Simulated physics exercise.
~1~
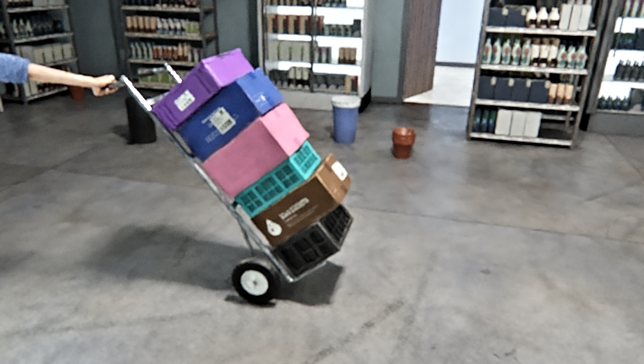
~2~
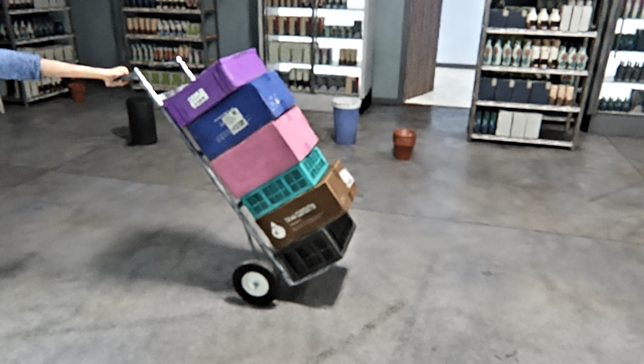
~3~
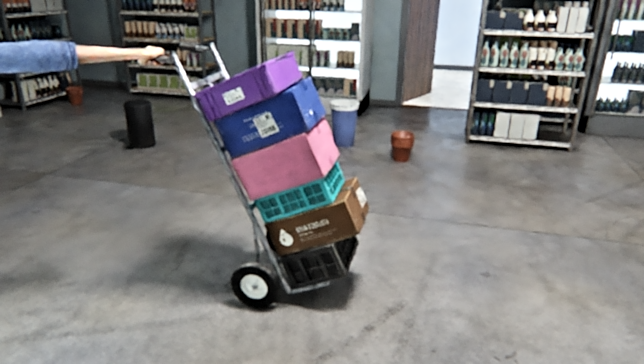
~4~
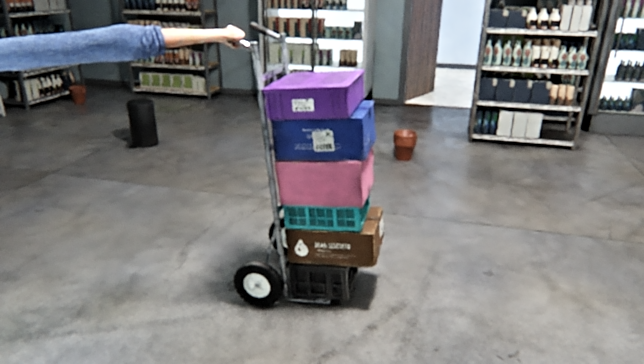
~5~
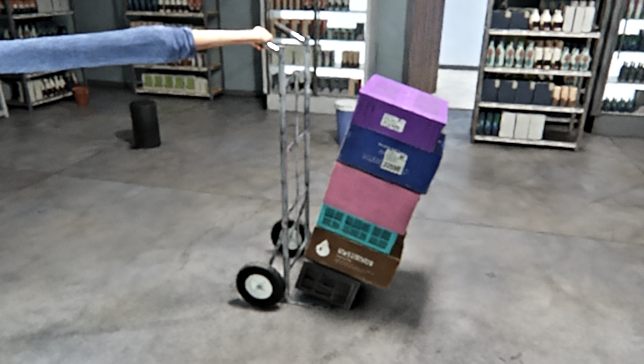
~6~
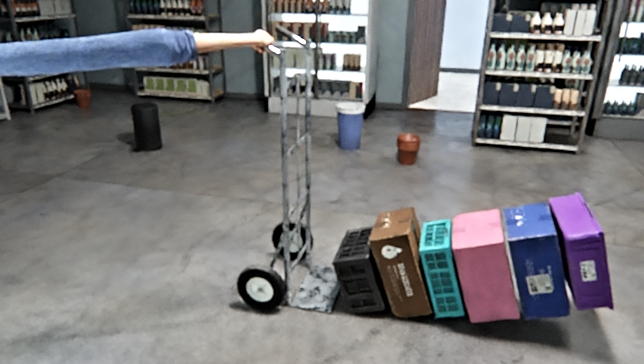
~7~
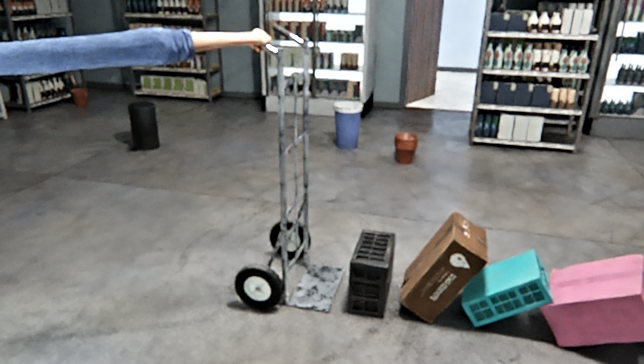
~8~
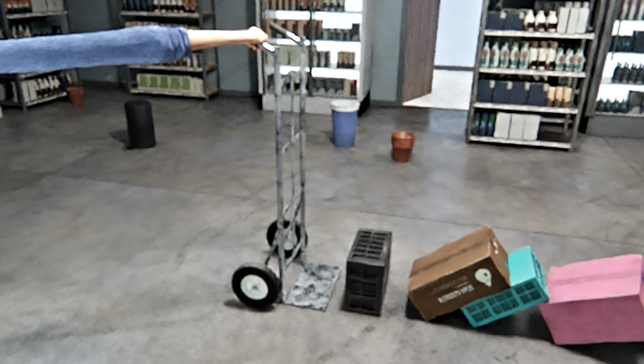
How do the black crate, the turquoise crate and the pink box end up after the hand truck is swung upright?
All three topple, falling over to the right of the hand truck along with the rest of the stack.
